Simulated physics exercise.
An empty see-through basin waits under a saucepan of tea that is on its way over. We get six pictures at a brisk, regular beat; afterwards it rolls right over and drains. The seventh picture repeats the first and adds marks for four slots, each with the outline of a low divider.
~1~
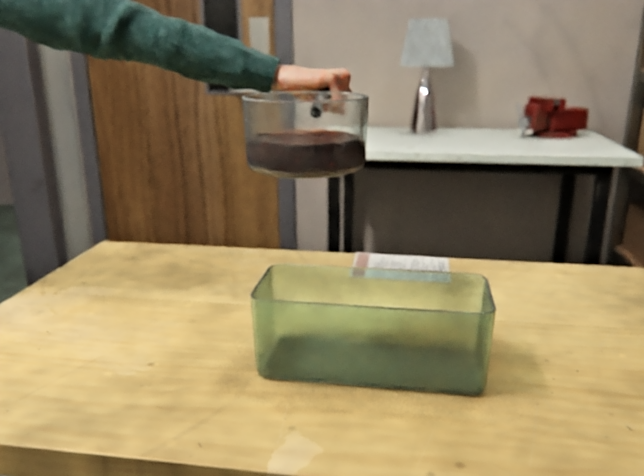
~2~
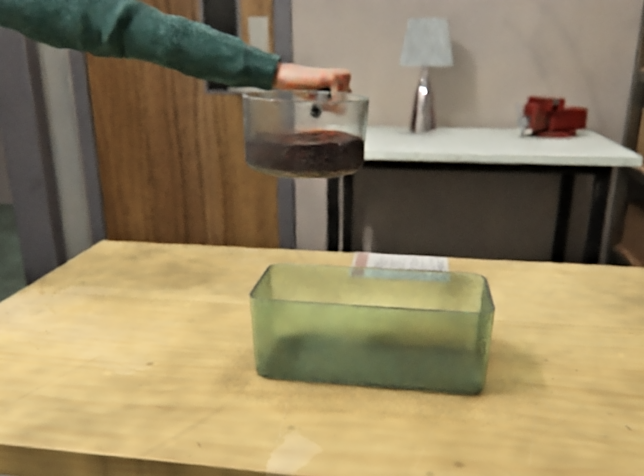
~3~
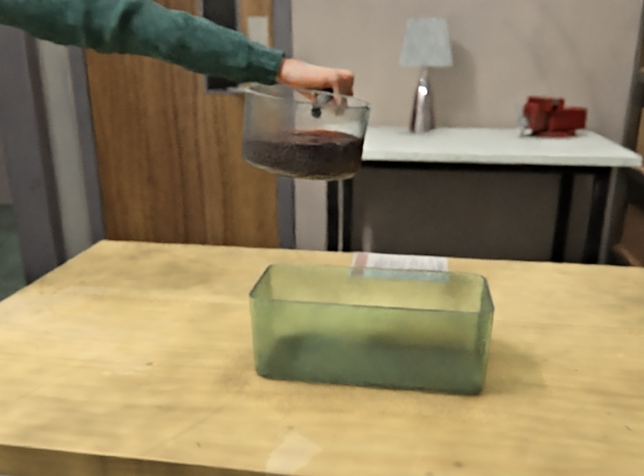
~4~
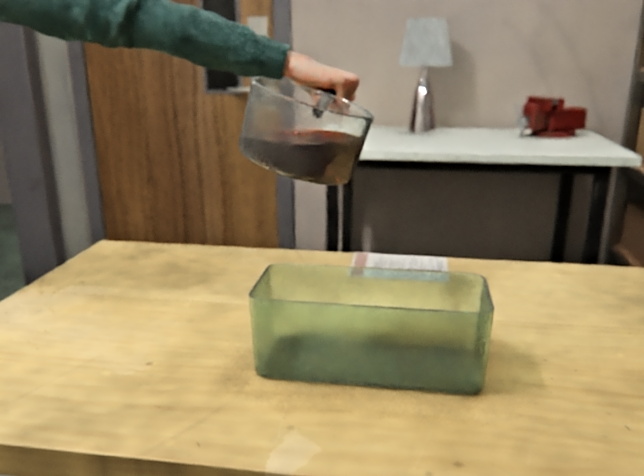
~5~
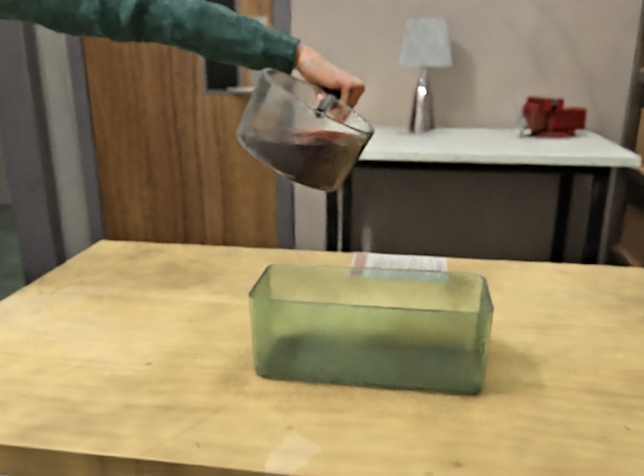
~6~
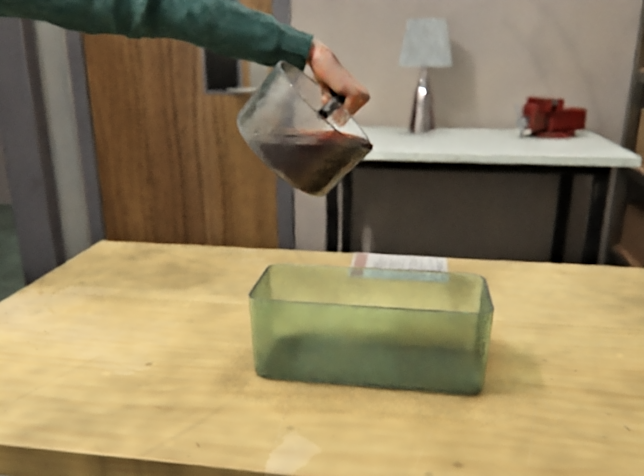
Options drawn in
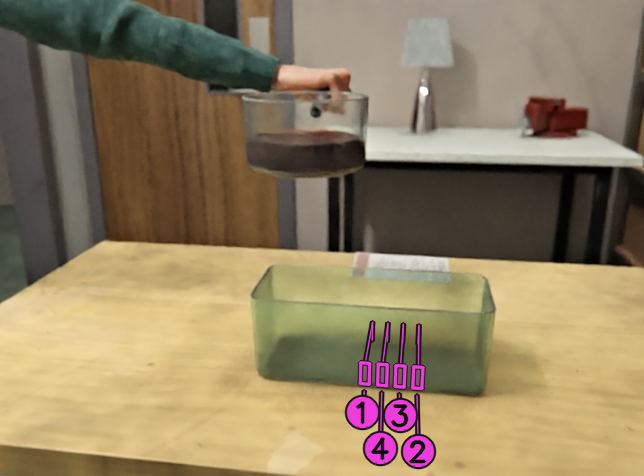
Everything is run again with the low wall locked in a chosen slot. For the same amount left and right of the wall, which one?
Go for 3.
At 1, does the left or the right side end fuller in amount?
The right one.
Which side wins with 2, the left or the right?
The left side.
In magenta, 1 at (364, 390); 2 at (417, 395); 3 at (399, 393); 4 at (381, 392).
If 1 is chosen, about 16 % ends left of the wall and 82 % right of it.
If 2 is chosen, about 74 % ends left of the wall and 25 % right of it.
If 3 is chosen, about 48 % ends left of the wall and 50 % right of it.
If 4 is chosen, about 31 % ends left of the wall and 68 % right of it.
